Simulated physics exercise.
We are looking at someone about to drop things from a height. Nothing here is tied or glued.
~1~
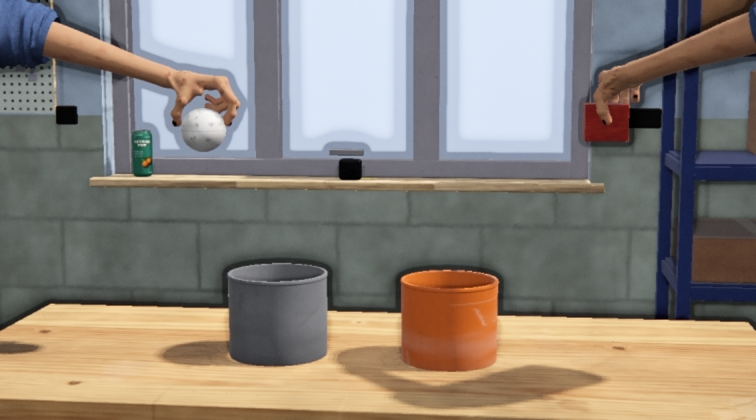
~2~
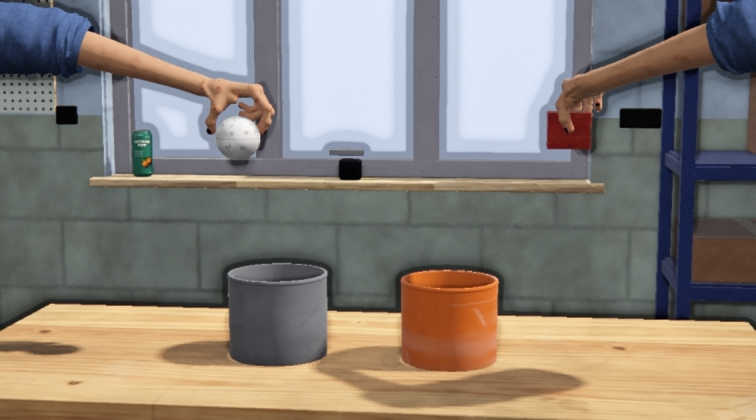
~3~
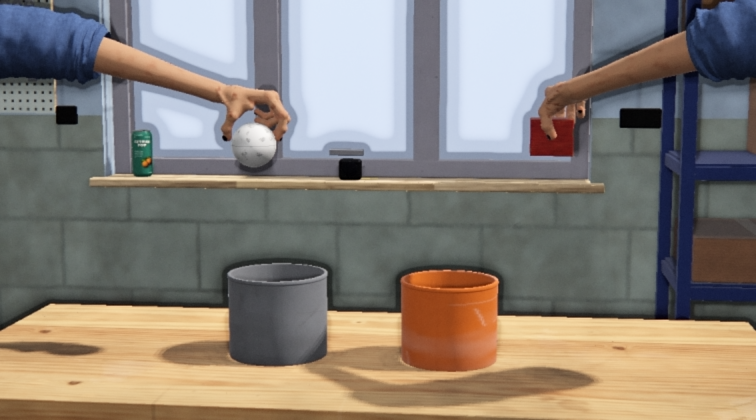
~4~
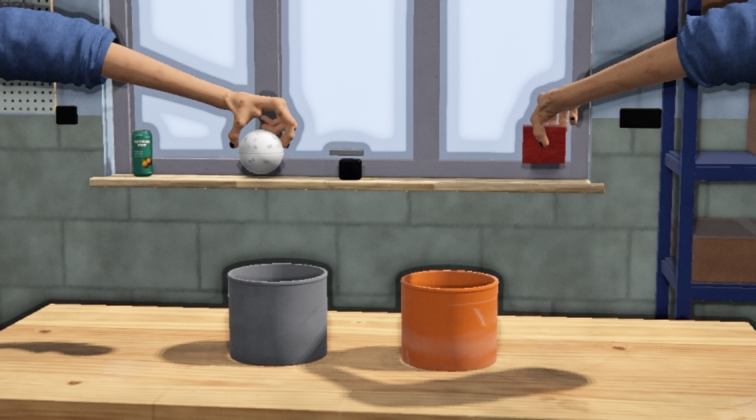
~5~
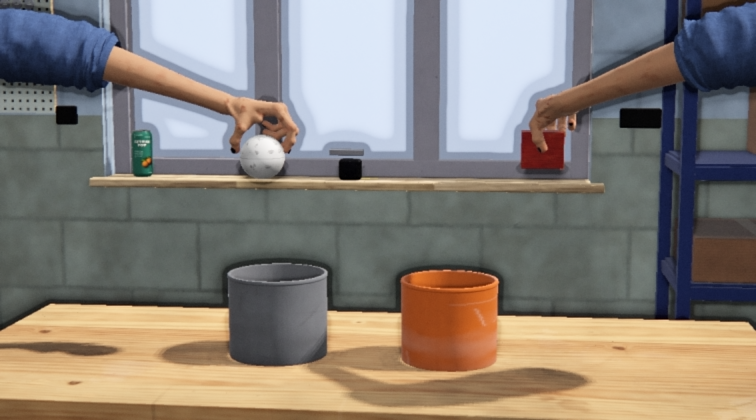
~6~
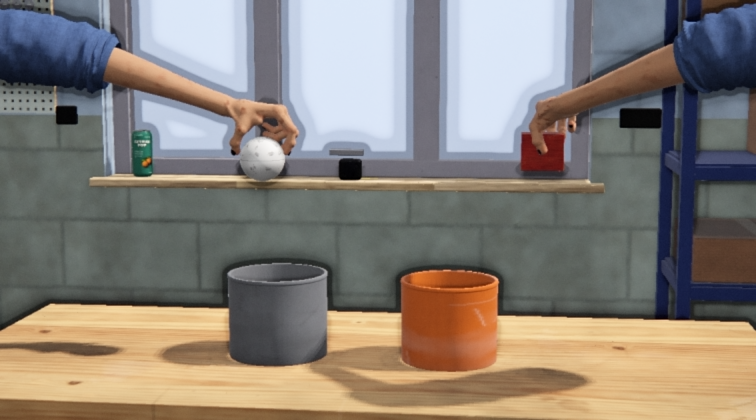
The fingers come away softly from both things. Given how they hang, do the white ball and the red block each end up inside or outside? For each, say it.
The white ball is received; the red block is not received.
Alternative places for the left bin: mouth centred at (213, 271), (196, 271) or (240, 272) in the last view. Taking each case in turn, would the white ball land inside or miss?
It stays out, stays out, makes it in.
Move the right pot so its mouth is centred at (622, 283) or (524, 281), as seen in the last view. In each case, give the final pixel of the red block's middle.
Final spots, roughly: (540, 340) and (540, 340).
Then, 0.22 s after the last picture, white ball falling near (264, 241); red block falling near (541, 236).
At rest, the white ball lands inside, near (265, 328); the red block misses, near (539, 344).
